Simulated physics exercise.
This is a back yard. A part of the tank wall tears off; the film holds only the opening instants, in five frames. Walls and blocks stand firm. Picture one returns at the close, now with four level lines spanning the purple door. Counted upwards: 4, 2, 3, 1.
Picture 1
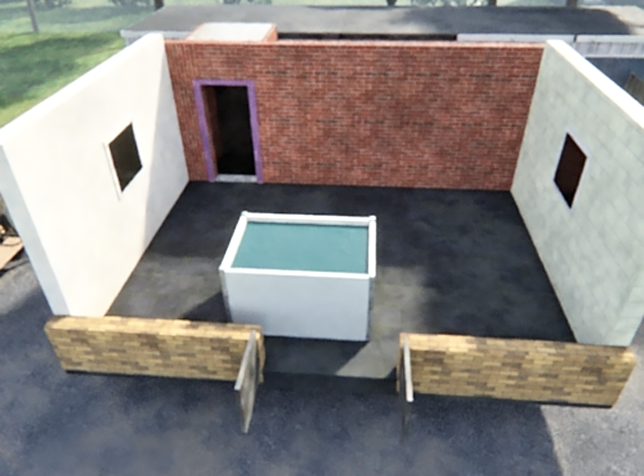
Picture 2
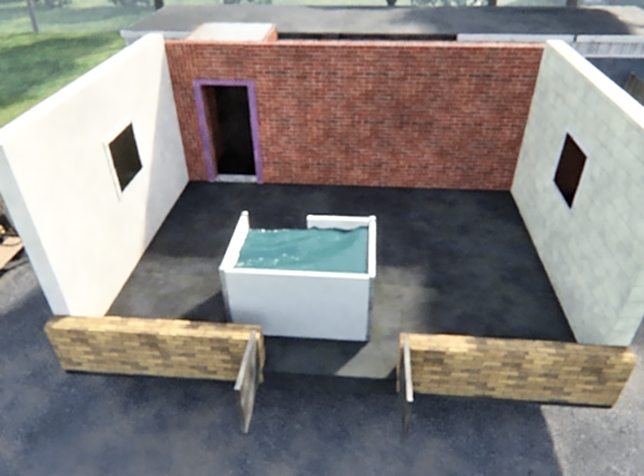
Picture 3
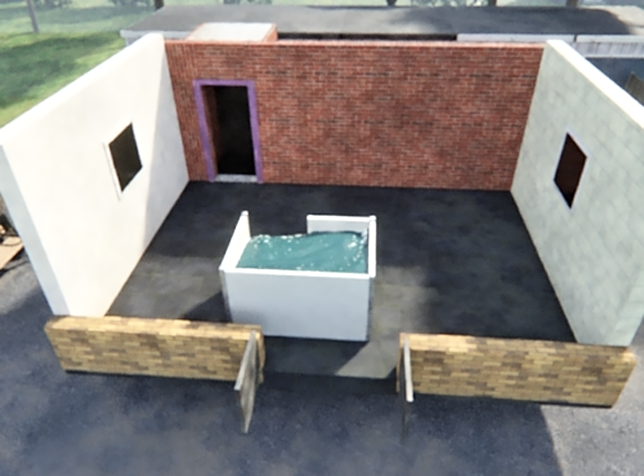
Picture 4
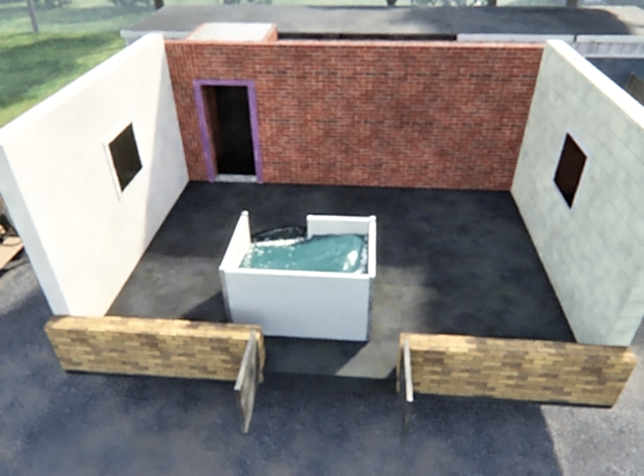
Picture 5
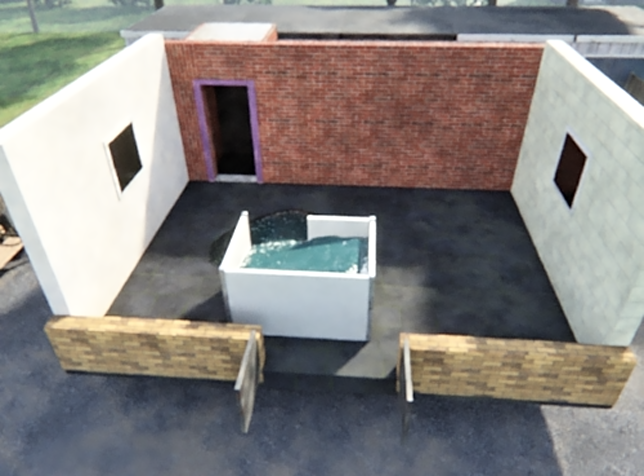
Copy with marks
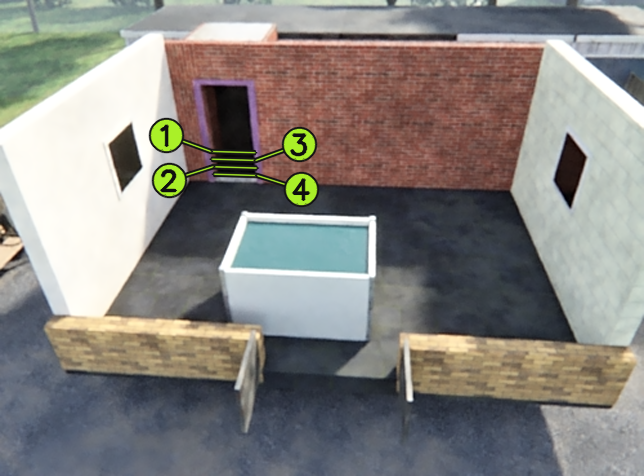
The clip opens on a walled back yard with a purple doorway, an open gate and a white tank of still, blue-green water. A gap appears in the tank's far side, and the surface turns choppy and sinks unevenly. Water then comes into view on the dark ground behind, spreading back and left.
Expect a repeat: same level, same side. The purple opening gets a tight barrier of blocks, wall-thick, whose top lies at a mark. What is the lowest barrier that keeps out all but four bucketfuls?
Choose 2.
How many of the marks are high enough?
Three.
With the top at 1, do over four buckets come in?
No, not at all.
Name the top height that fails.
That would be 4.
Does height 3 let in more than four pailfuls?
No.
On the marked copy, 1 at (232, 152); 2 at (234, 167); 3 at (233, 159); 4 at (235, 174); from the bottom up 4, 2, 3, 1.
For height 1, nothing gets over.
For height 2, a splash gets over, under a bucket.
For height 3, nothing gets over.
For height 4, about 10 bucketfuls get in.
